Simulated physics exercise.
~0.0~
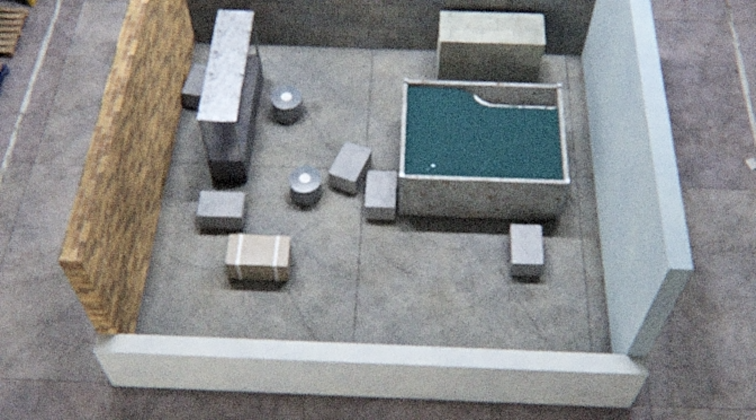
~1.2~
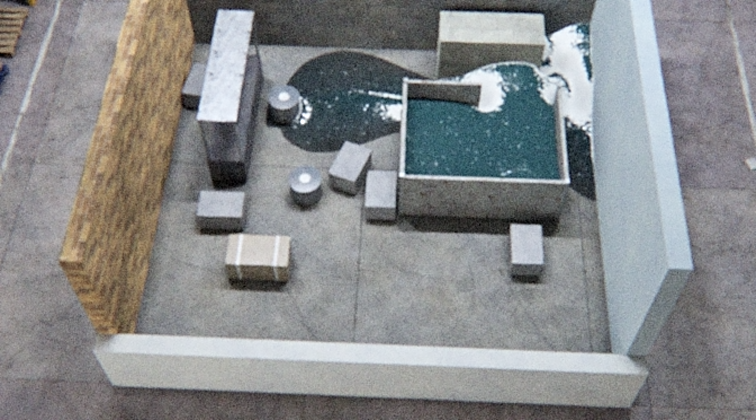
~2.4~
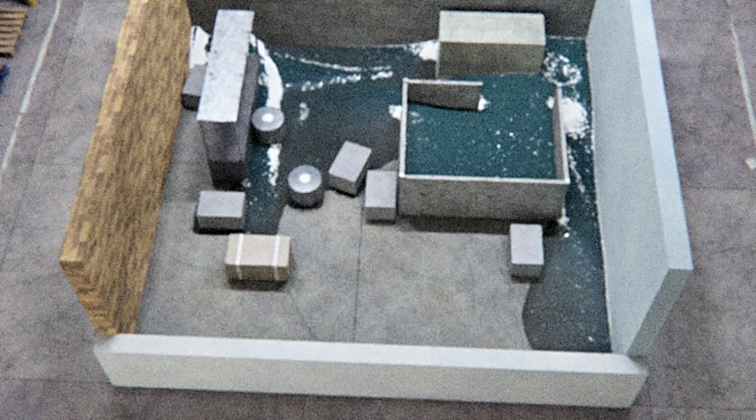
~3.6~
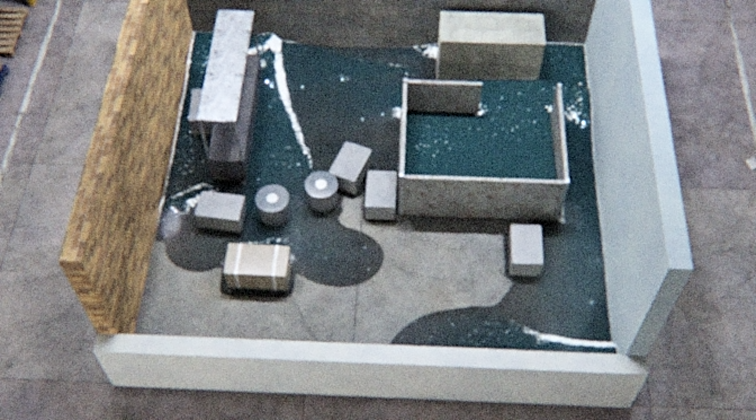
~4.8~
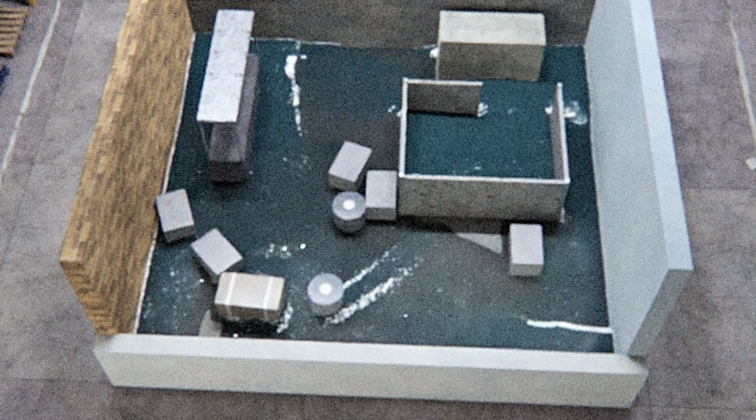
Dark green water burst through a gap in the back wall of a raised tank and spread around the walled floor, pushing the drums and several boxes toward the front, until it covered nearly everything and some items had drifted well away from their places.
